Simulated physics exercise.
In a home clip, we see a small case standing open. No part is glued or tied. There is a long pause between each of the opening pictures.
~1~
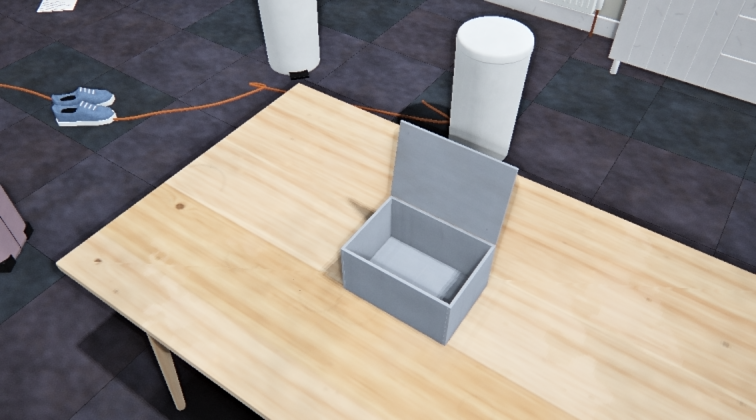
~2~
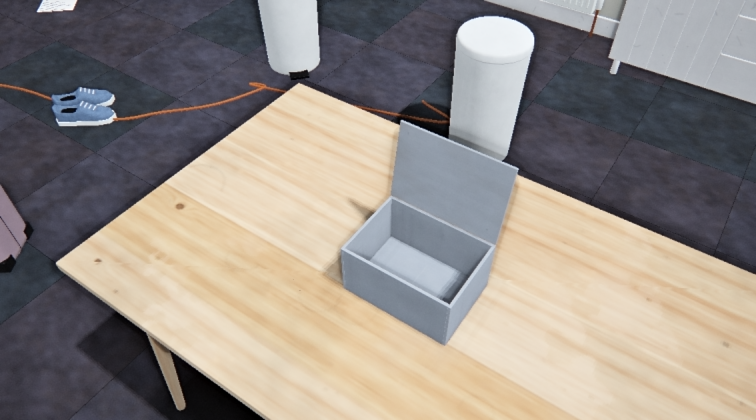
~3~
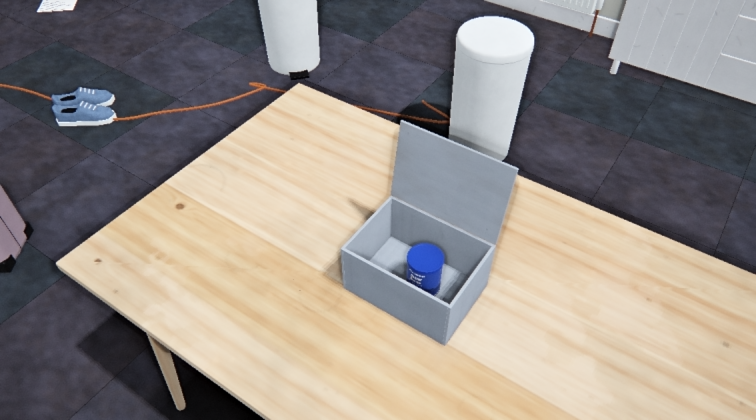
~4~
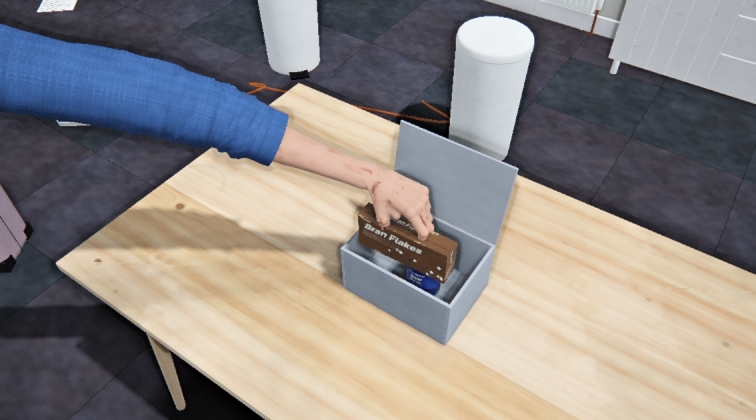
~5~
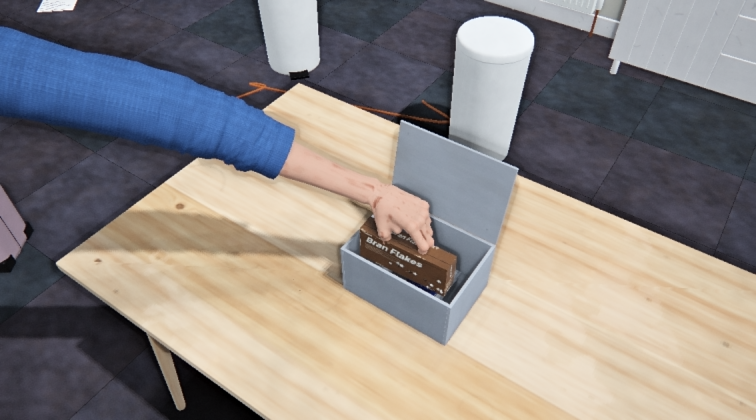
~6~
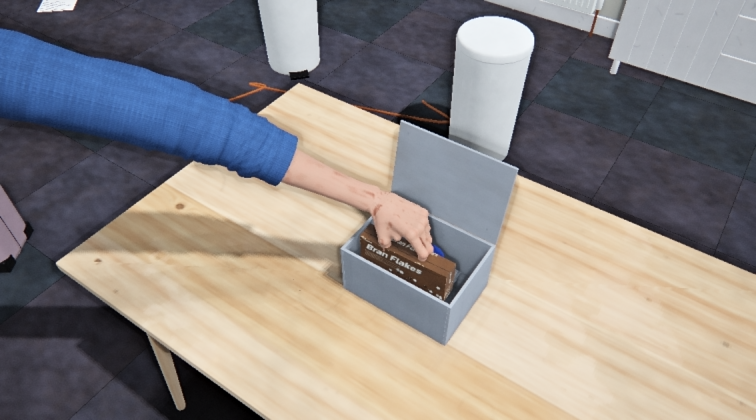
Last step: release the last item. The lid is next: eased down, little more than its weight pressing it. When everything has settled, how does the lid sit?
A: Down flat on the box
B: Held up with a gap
Answer: A.
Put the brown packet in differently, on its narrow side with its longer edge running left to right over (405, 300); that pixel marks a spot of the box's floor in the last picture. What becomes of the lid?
Then the box lid comes to rest down.
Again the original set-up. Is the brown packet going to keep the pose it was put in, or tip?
As it turns out, it keeps its original angle.
Then, 1.20 s after the last picture, lid starting down; brown packet slid a little near (405, 293).
Then, 1.80 s after the last picture, lid 37° above the rim; brown packet slid a little near (405, 293).
At rest, lid shut; moved from the start, brown packet; blue tin in place. Seen from the same camera at the end, brown packet near (405, 293).
